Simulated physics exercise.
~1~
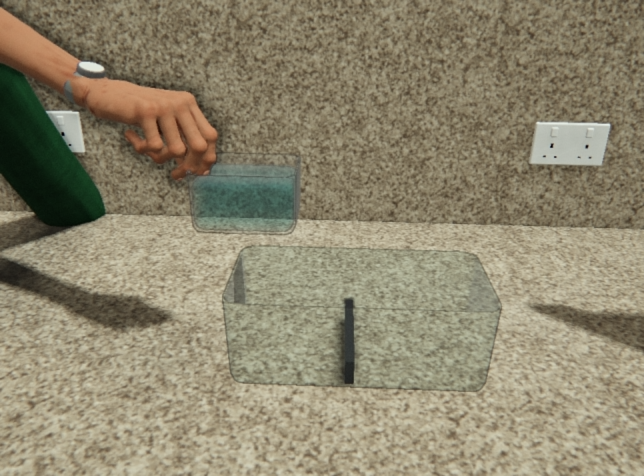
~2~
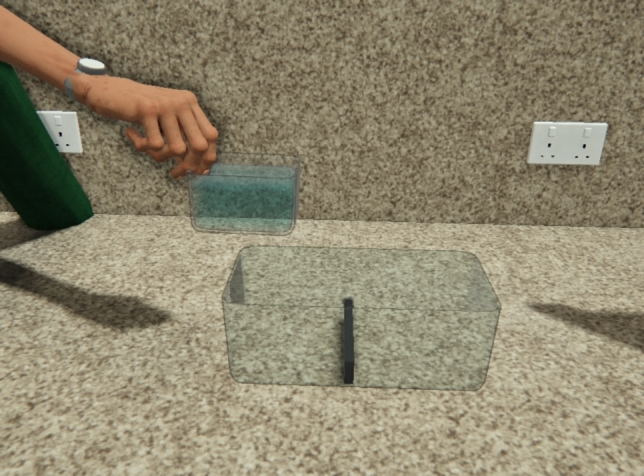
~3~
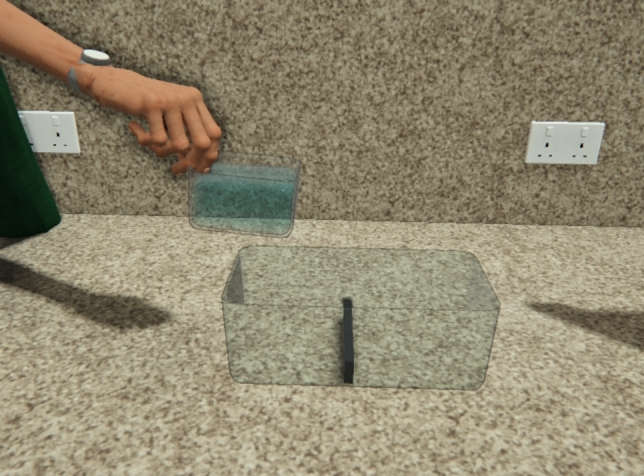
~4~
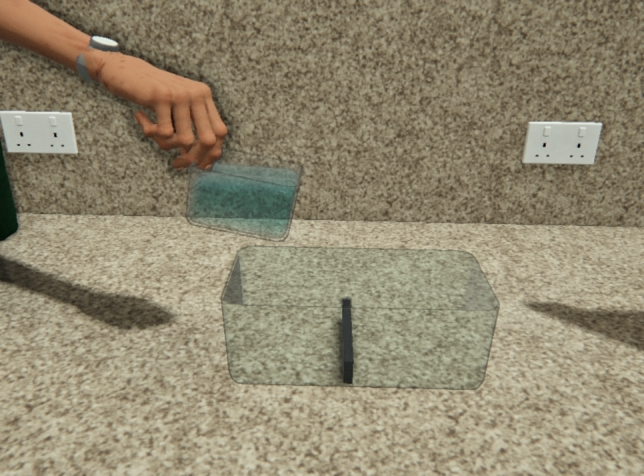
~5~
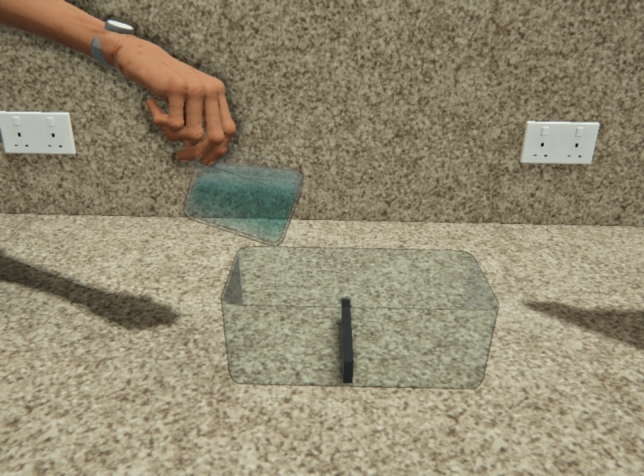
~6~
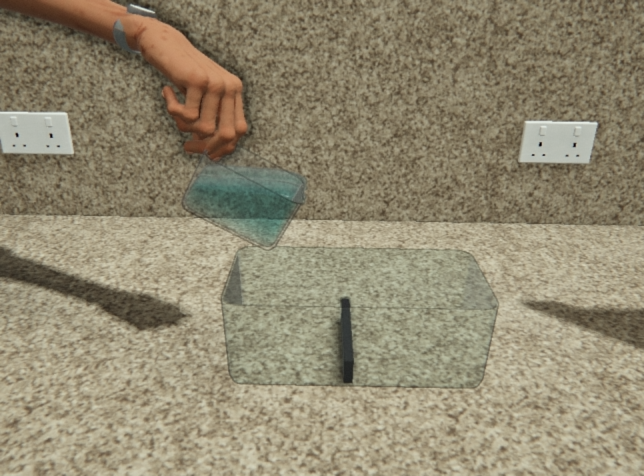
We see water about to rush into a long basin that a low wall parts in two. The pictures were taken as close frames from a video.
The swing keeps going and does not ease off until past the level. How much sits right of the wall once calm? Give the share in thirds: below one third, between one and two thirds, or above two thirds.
Middling share.
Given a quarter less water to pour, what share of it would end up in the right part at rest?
Result: Around 25 per cent.
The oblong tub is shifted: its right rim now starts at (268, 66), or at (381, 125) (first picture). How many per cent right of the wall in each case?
Around 45 percent first, around 90 percent second.
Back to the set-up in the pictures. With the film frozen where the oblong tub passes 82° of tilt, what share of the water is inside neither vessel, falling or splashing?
35 %.
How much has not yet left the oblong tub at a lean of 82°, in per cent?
35 in a hundred.
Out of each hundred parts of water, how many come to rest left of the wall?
Roughly 50 %.
A moment on, the oblong tub is tipped on its side and 36 per cent is still to pour, 12 is left of the wall and 18 right of it.
Next, the oblong tub is tipped on its side and 11 per cent is still to pour, 34 is left of the wall and 51 right of it.
Then the oblong tub is tipped on its side and 3 per cent is still to pour, 44 is left of the wall and 50 right of it.
Later the oblong tub is tipped on its side and 1 per cent is still to pour, 47 is left of the wall and 51 right of it.
Finally, 49 per cent lies left of the wall, 51 right of it and 1 outside.
